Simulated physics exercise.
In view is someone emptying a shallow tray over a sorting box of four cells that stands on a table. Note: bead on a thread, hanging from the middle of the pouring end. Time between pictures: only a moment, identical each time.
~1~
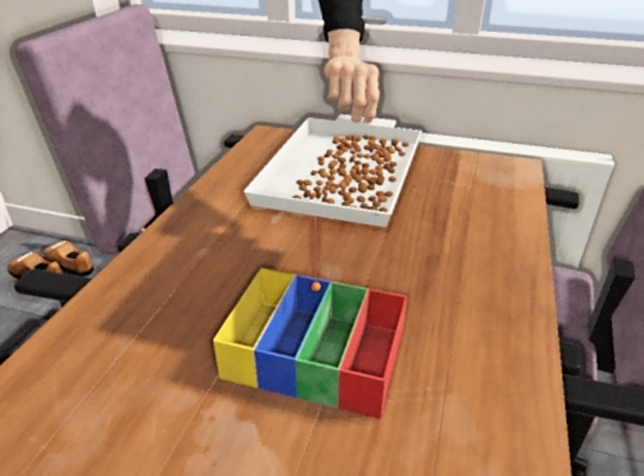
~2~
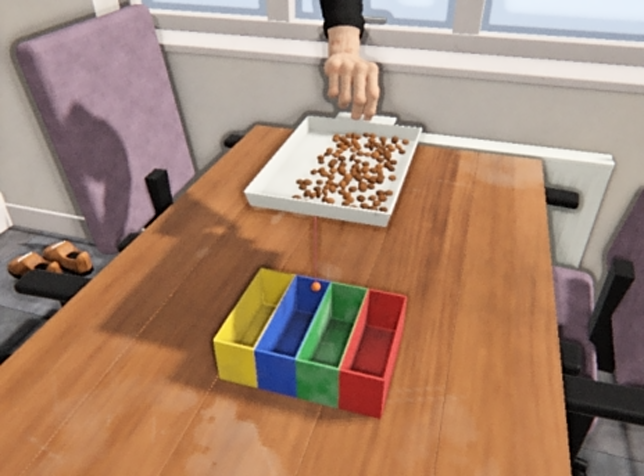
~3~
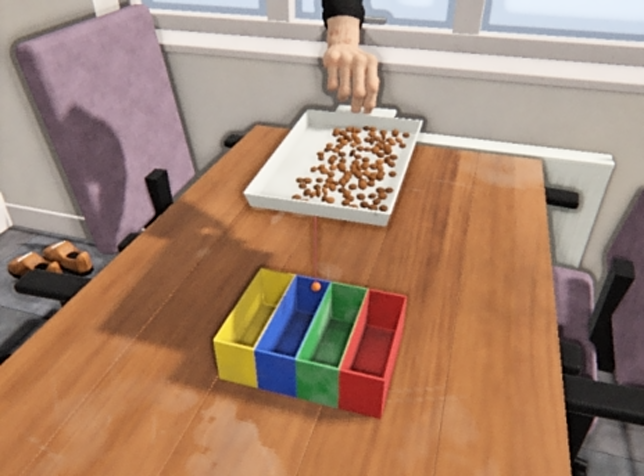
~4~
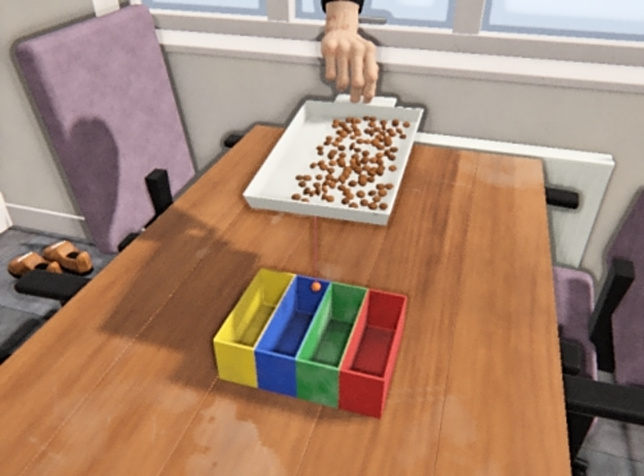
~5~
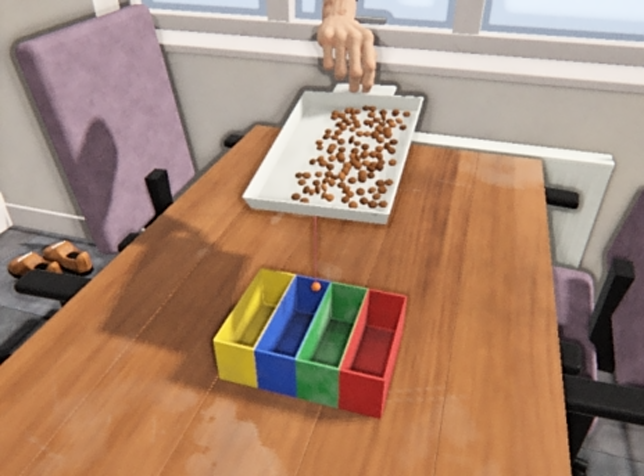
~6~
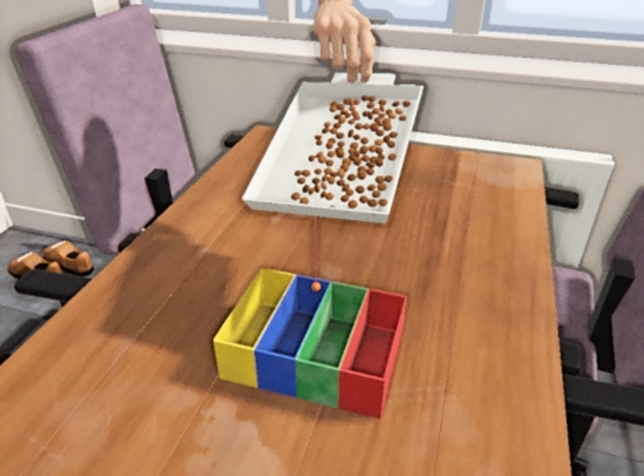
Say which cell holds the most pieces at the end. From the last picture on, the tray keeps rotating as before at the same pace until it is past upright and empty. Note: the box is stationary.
At the end the yellow cell holds the most.
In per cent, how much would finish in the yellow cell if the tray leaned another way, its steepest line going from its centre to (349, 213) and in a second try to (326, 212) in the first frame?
Respectively 0 and 10 in a hundred.
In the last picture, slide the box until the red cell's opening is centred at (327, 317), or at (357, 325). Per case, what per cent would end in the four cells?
100 %, 100 %.
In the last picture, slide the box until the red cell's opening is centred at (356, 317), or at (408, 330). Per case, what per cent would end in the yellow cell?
20 %, then 40 %.
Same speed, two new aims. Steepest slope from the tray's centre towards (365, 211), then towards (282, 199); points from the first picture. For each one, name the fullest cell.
The red one; the yellow cell.
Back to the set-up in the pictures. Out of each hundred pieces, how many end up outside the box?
Roughly 10 in a hundred.
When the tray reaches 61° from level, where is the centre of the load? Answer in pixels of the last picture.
The load is centred near (299, 200).
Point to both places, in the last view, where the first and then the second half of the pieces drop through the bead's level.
First around (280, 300), afterwards around (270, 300).
Just after the last frame, tray tipped steeply; almost all on the tray; about a tenth falling or outside the box.
A moment on, tray tipped past a quarter turn; roughly half on the tray; roughly a quarter in the yellow cell; about a tenth in the blue cell; just a few in the green cell; roughly a quarter falling or outside the box.
Further on, tray tipped past a quarter turn; roughly half in the yellow cell; roughly a third in the blue cell; about a tenth in the green cell; about a tenth falling or outside the box.
When it is over, tray tipped past a quarter turn; roughly half in the yellow cell; roughly a third in the blue cell; about a tenth in the green cell; not one in the red cell; about a tenth outside the box.
